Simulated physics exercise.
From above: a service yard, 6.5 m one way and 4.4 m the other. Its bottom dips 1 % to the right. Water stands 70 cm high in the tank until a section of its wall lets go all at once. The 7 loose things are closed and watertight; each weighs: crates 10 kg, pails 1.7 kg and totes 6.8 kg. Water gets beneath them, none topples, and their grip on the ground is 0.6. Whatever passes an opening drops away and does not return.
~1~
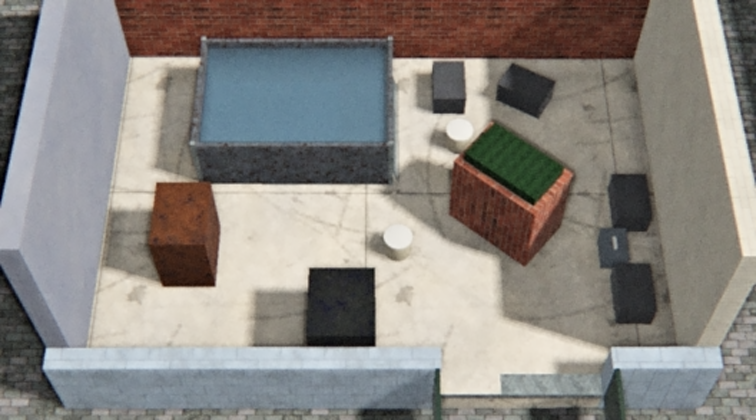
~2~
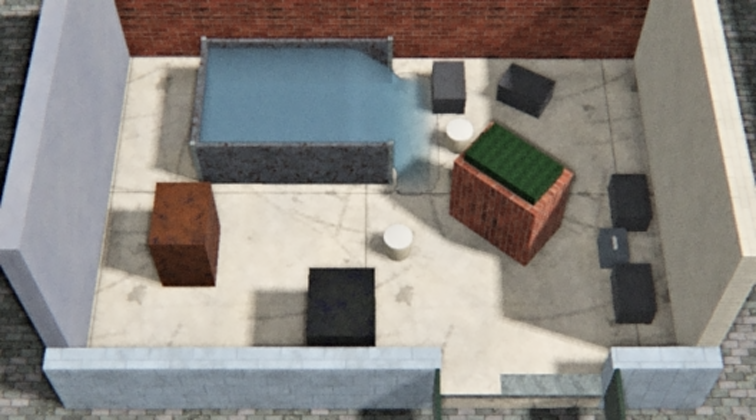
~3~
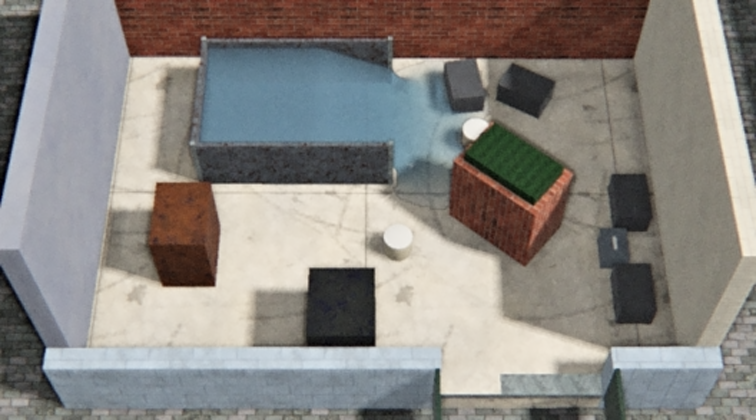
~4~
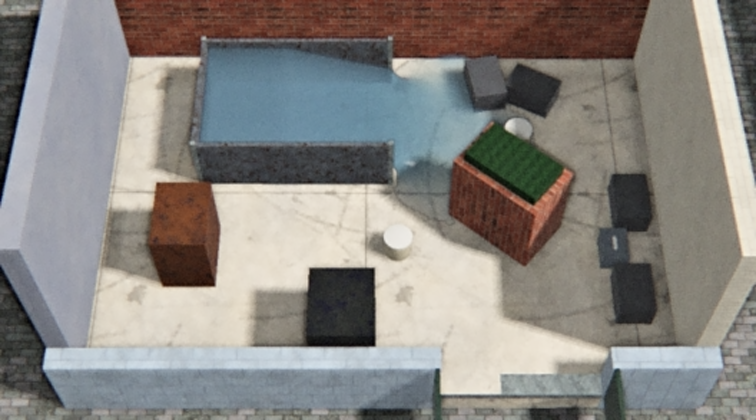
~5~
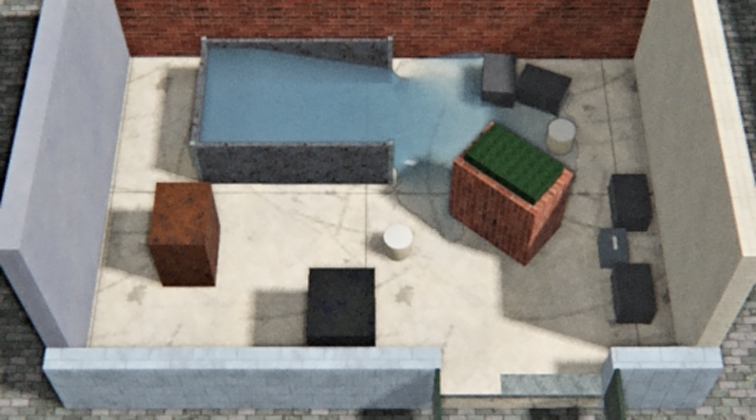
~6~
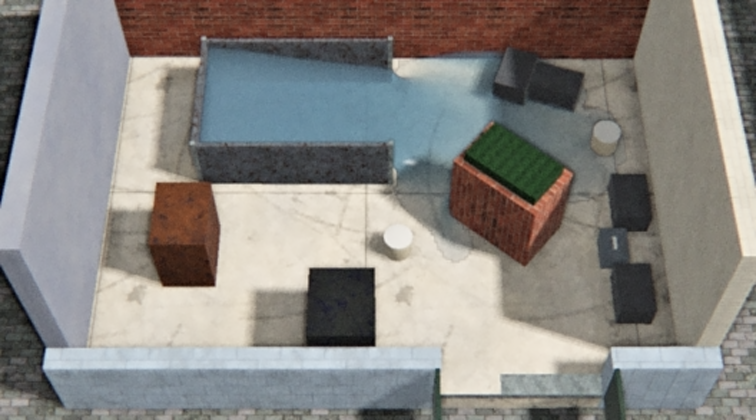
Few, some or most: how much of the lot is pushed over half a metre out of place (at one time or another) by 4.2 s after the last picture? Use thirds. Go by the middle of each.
It is two thirds or more.
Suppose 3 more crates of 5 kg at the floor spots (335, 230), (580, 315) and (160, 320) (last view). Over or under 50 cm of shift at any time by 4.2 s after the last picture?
In that order: Under, past it, less.
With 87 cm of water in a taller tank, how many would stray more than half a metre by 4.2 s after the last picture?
Then 7.
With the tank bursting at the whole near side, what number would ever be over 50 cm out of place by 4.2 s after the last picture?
In that case 3 of them.
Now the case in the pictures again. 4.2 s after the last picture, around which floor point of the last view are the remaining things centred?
Near (459, 307).
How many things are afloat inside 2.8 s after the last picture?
I count 6.
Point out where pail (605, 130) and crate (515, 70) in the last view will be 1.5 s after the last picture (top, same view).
Around (649, 164) and (584, 79).
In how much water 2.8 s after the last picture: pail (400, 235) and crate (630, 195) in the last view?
Roughly 2 and 20 cm.
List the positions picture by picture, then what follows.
The first frame shows a pail at (459, 130) rests on the ground; a crate at (449, 79), on the bottom; 3.3 m2 under water; 0 of 7 have shifted.
The second frame shows a pail at (459, 130) rests on the ground; a crate at (449, 79), on the bottom; water covers 4.2 m2; 0 of 7 have shifted.
The third frame shows a pail at (476, 129) rests on the ground, 20 cm from its start; a crate at (465, 78) rests on the ground, 19 cm from its start; water covers 5.1 m2; 2 of 7 have shifted.
The fourth frame shows a pail at (519, 129) rests on the ground, 71 cm from its start; a crate at (486, 76) rests on the ground, 45 cm from its start; 6.3 m2 under water; 3 of 7 have shifted.
The fifth frame shows a pail at (562, 130) rests on the ground, 122 cm from its start; a crate at (500, 73), on the bottom, 63 cm from its start; water covers 7.3 m2; 3 of 7 have shifted.
The sixth frame shows a pail at (607, 131), on the bottom, 176 cm from its start; a crate at (516, 68) floats, 84 cm from its start; water covers 8.4 m2; 3 of 7 have shifted.
Then, 0.4 s after the last picture 3 of 7 are over 50 cm from their spots; 2 afloat.
Then, 1.5 s after the last picture 5 of 7 are over 50 cm from their spots; 4 afloat.
Then, 2.8 s after the last picture 7 of 7 are over 50 cm from their spots; 6 afloat.
Then, 4.2 s after the last picture 7 of 7 are over 50 cm from their spots, and 7 have been at some point; 5 afloat.
